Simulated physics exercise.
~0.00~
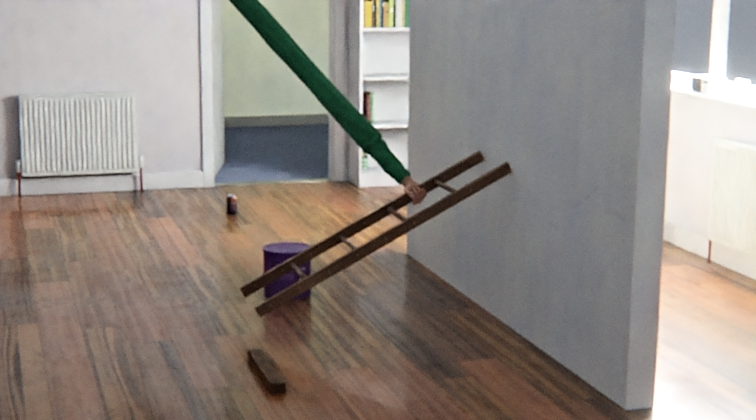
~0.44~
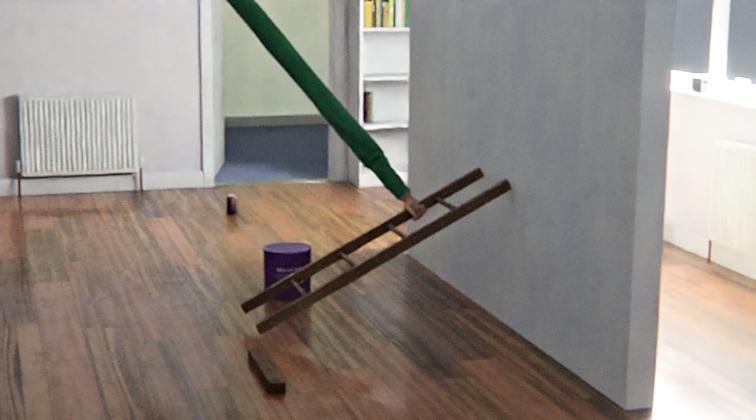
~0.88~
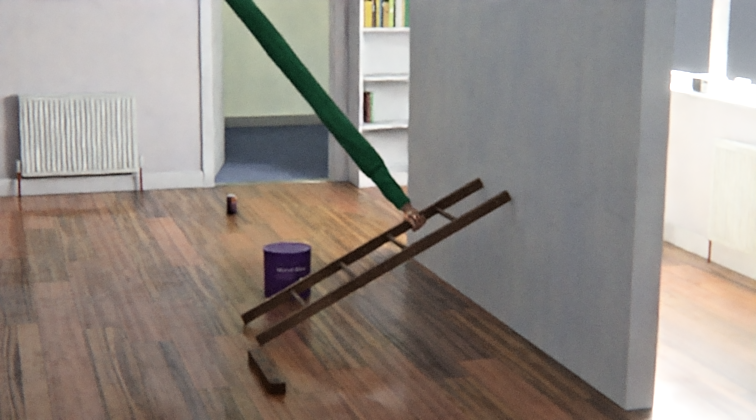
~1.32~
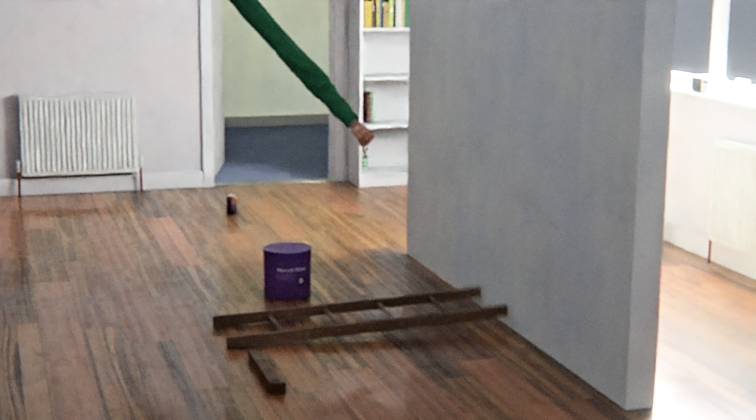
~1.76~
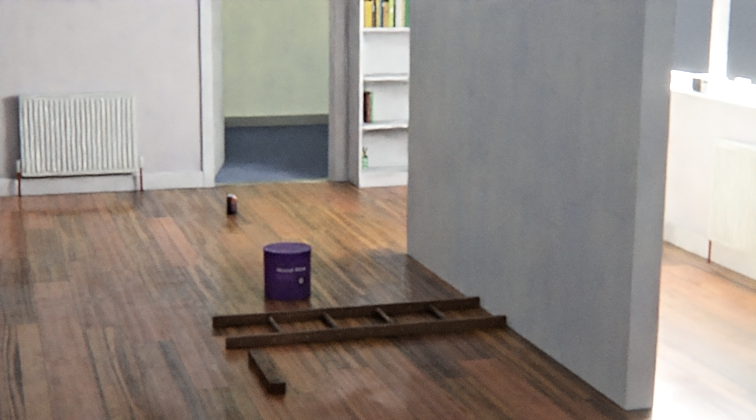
We see a green-sleeved hand lower a slanted brown ladder-like gate beside a grey wall, near a purple pail and a short wooden batten. The hand lets go and withdraws, and the gate slips down to lie flat on the wooden floor.
